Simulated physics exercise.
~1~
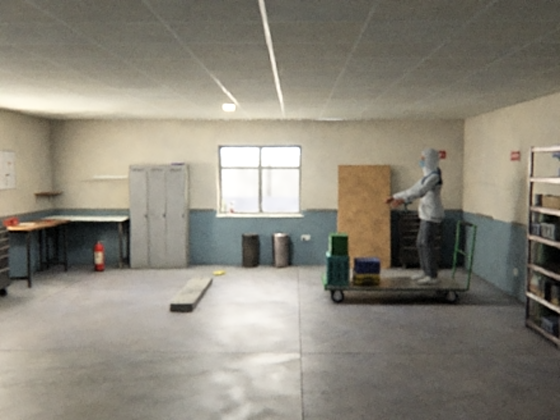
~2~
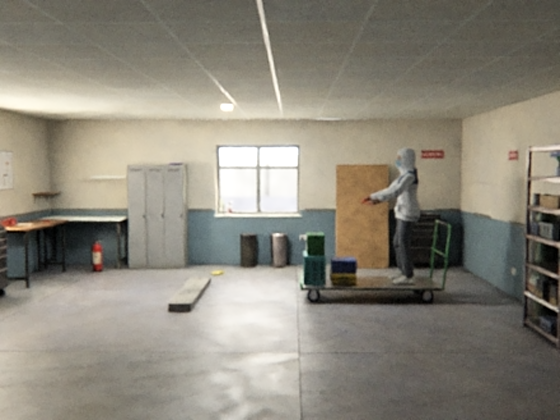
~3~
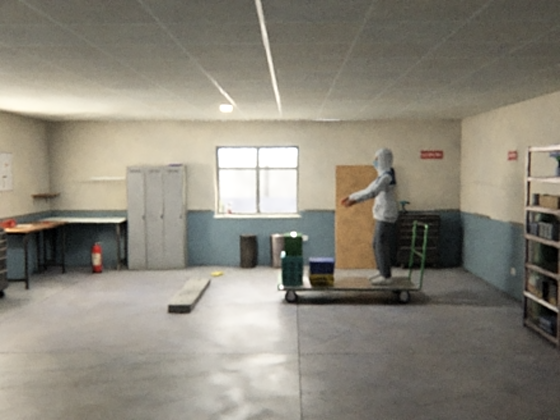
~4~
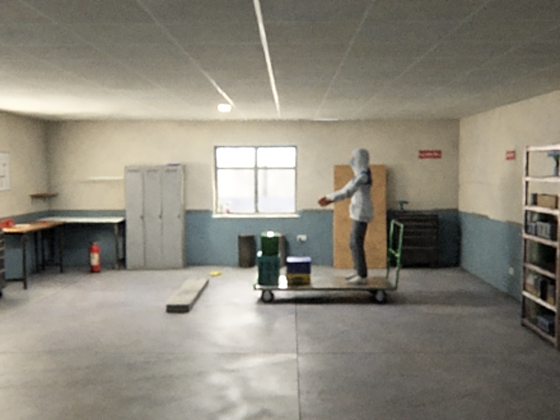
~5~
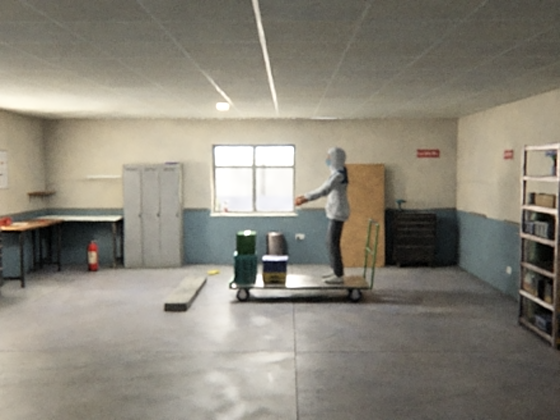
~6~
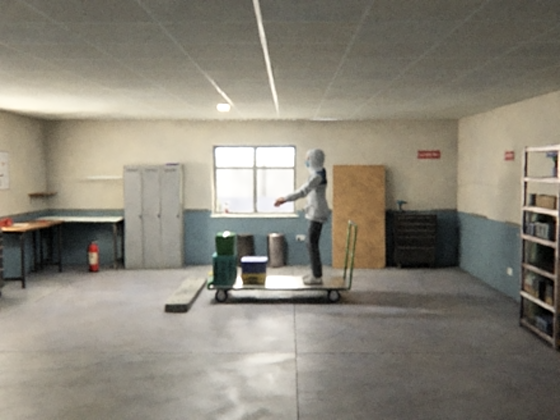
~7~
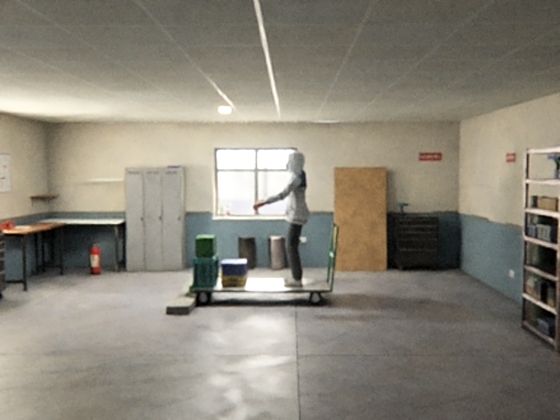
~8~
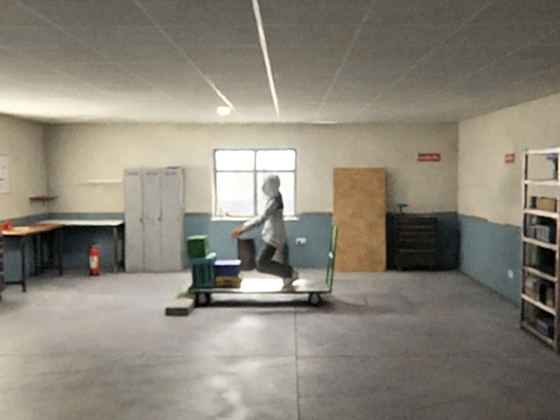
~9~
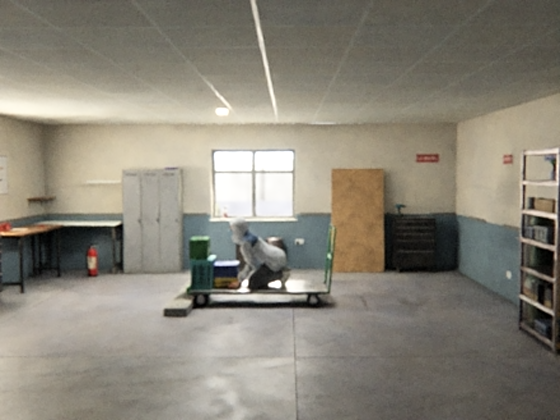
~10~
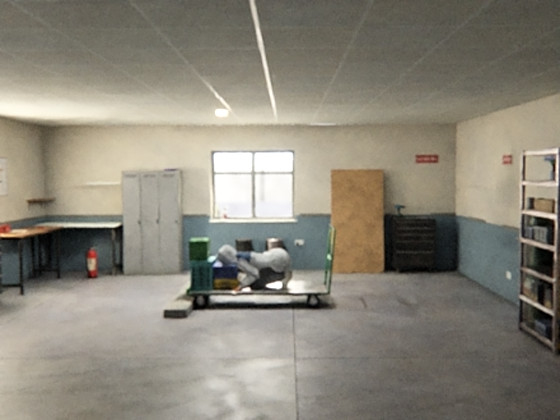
Flat cart rolling left across a workshop and stopping at a low step, its standing rider crumpling onto the deck behind upright crates.
